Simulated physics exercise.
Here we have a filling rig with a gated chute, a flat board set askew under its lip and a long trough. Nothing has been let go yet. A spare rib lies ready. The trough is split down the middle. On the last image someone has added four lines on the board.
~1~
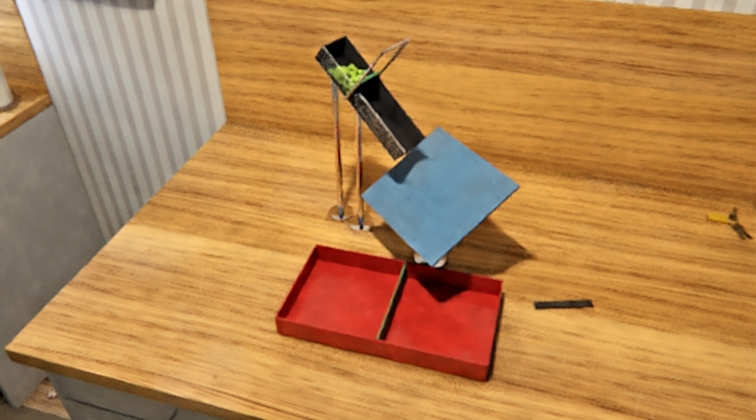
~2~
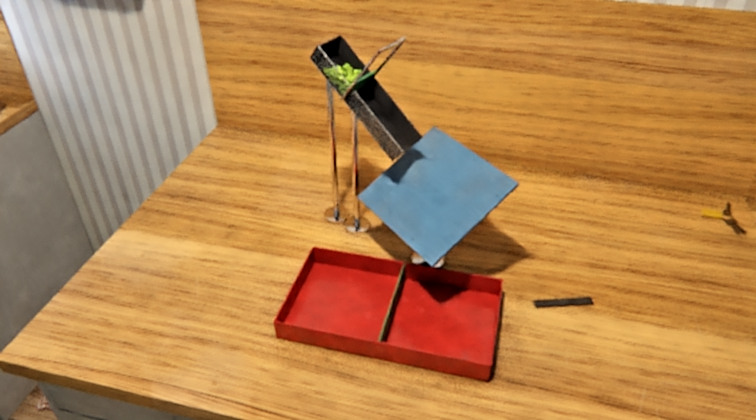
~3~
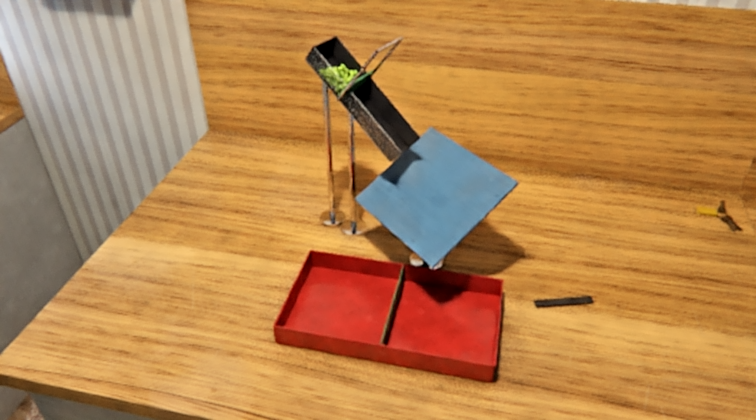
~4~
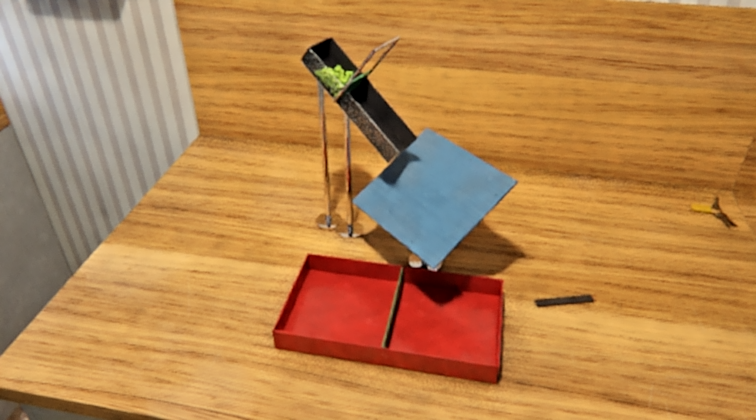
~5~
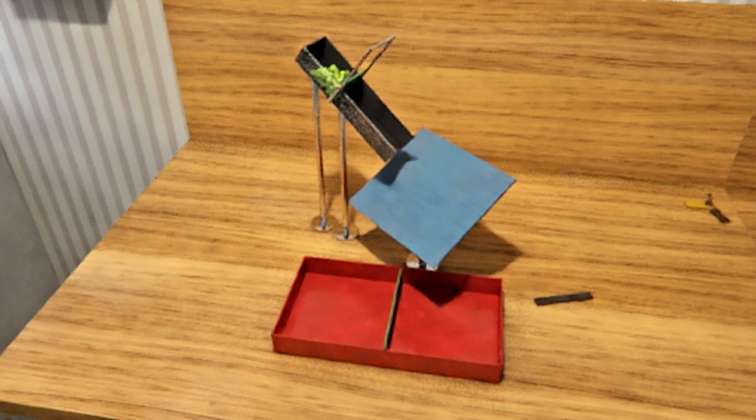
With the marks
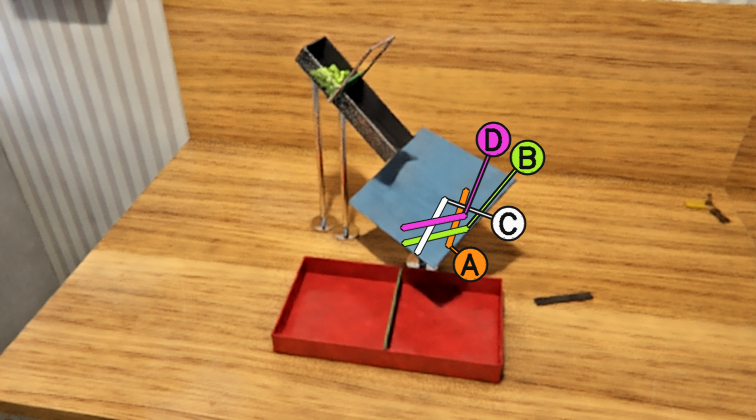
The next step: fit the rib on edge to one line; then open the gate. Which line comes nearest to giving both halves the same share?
I would pick line A.
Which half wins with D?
Left.
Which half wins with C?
The left half.
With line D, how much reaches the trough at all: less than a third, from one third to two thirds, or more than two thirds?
It is more than two thirds.
On the marked copy, line A from (466, 191) to (448, 245); line B from (466, 228) to (404, 243); line C from (444, 199) to (417, 252); line D from (464, 215) to (403, 227).
Choosing A, of what is caught, close to half in the left half, close to half in the right.
Choosing B, of what is caught, all but a few in the left half, only a few in the right.
Choosing C, of what is caught, all but a few in the left half, a small share in the right.
Choosing D, of what is caught, all but a few in the left half, a small share in the right.
